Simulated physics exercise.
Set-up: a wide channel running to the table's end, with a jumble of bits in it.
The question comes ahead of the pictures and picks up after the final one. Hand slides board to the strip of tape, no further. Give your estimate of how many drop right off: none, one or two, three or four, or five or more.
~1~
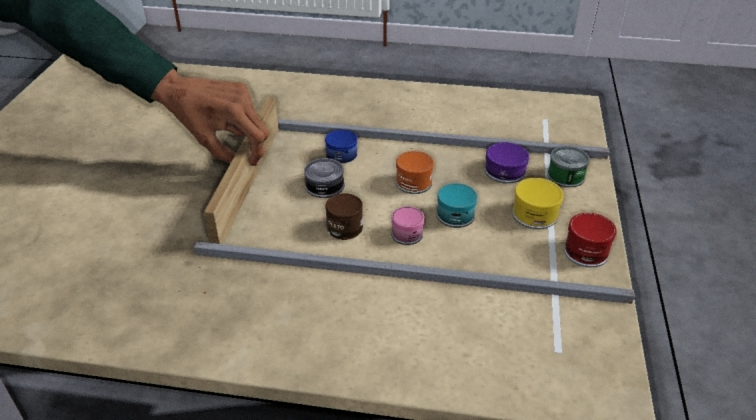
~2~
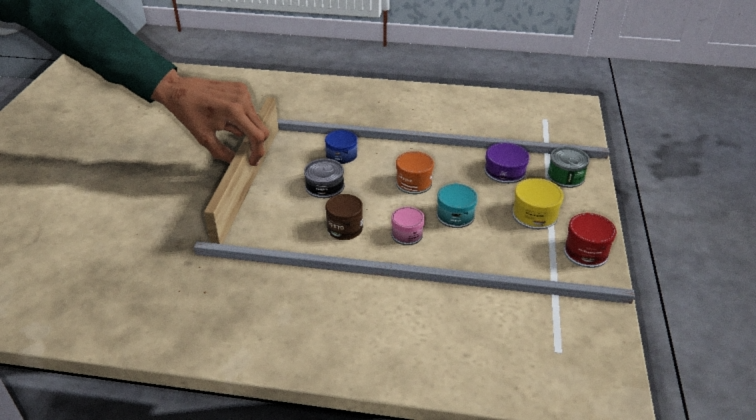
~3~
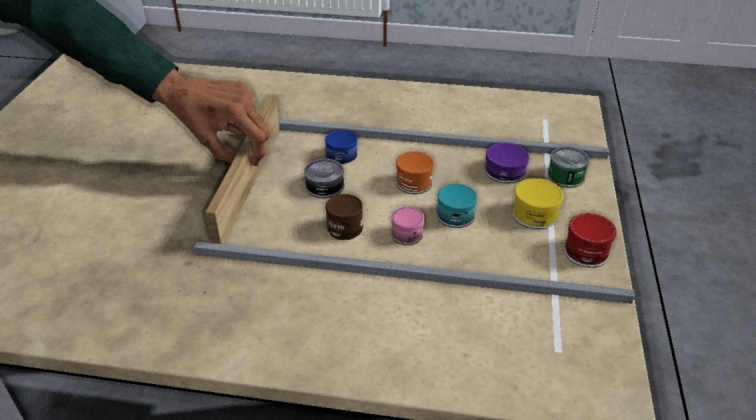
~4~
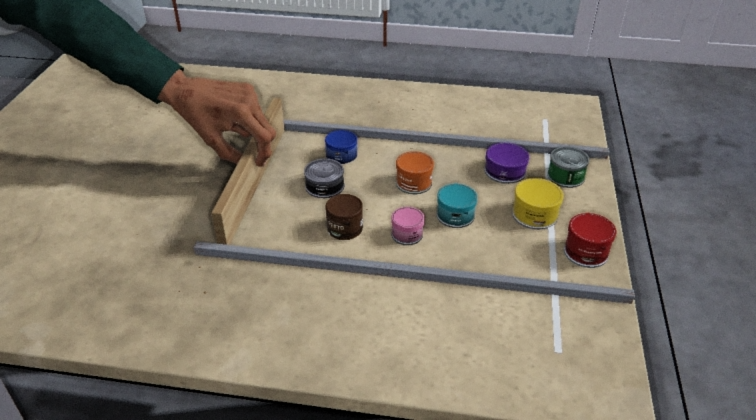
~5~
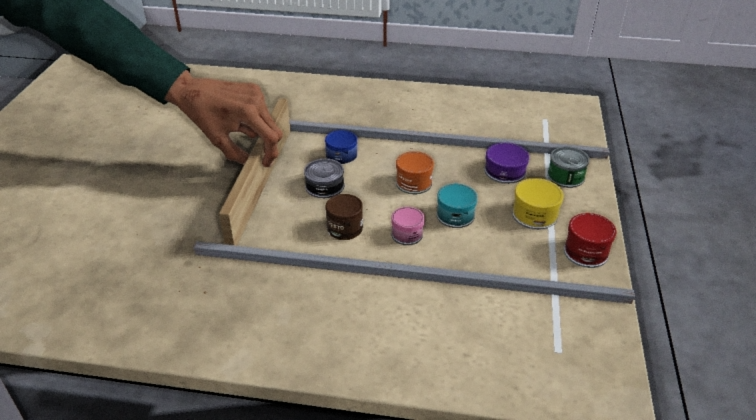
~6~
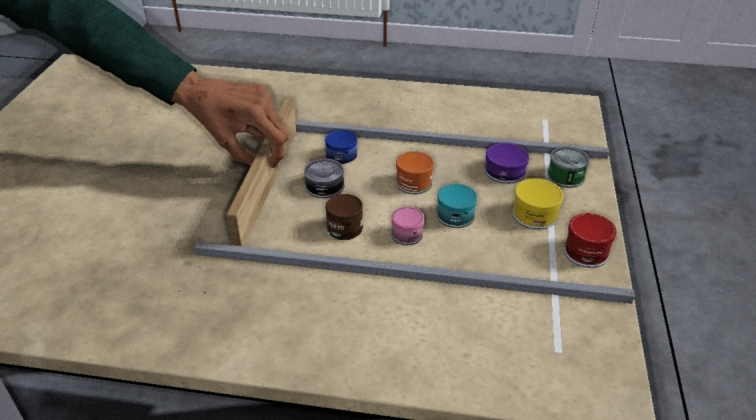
I expect one piece, maybe two, to go over the edge.
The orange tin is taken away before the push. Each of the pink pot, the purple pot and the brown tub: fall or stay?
Pink pot - safe, purple pot - safe, brown tub - safe.
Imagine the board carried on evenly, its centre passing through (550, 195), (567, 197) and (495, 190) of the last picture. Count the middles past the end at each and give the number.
Counts: 1, 4, 0.
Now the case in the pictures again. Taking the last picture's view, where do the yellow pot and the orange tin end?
Yellow pot: About (618, 211); orange tin: About (569, 179).
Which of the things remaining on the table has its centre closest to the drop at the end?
The one in question is the yellow pot.
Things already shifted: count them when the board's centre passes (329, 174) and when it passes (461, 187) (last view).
In order, the tallies are 2 and 7.
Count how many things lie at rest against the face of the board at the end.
It touches 5.
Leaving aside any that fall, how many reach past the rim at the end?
That'd be 3.
A little later, none off yet; red tin at rest near (589, 240); green tin at rest near (568, 167); yellow pot at rest near (537, 204).
When it is over, the number that fall off is one or two; down, green tin.
